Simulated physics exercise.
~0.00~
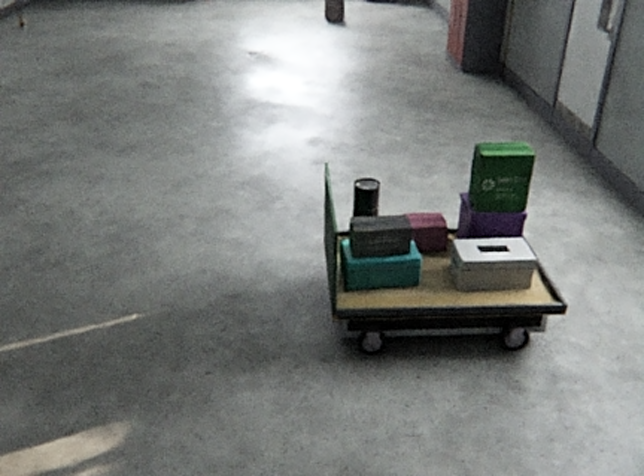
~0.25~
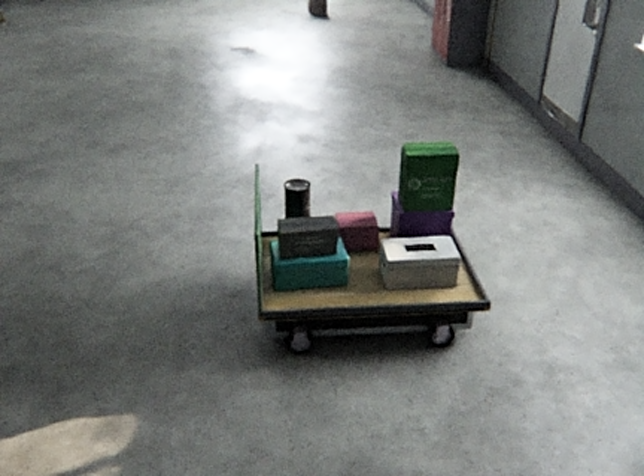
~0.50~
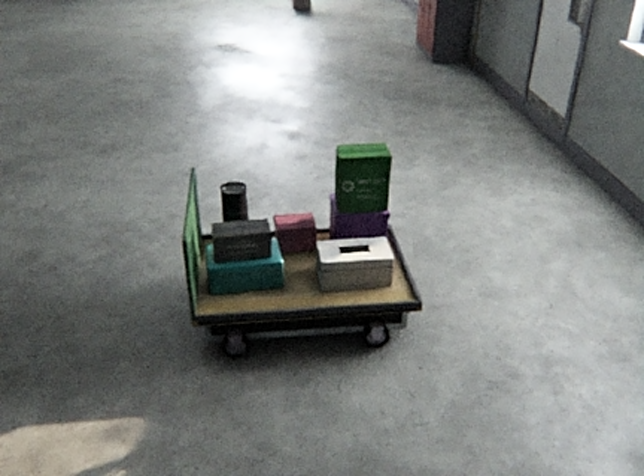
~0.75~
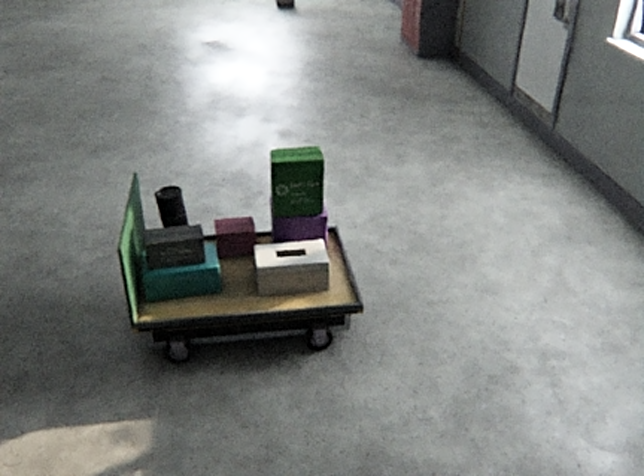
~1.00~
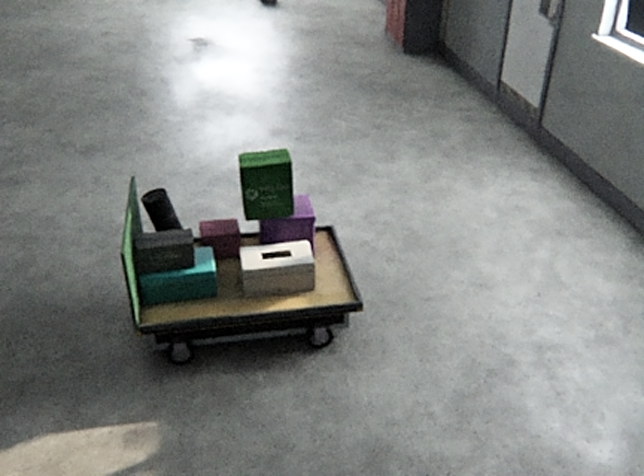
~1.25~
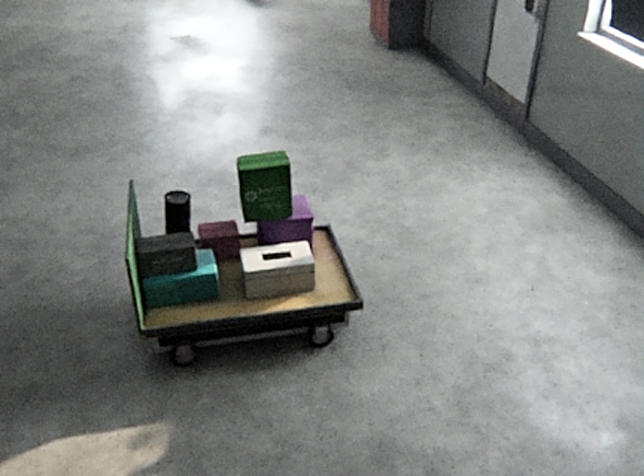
A flat cart with a tall green board at its left end stands on a grey concrete floor, seen from above and to the side, with a wall and door at right. It carries a black canister, a dark grey box on a turquoise toolbox, a pink box, a white toolbox, and a green box on a purple tote. The cart rolls left with its load, then stops. The canister tips toward the board and the green box shifts left on the tote. Finally the canister stands upright again, and the green box remains upright, overhanging the tote.
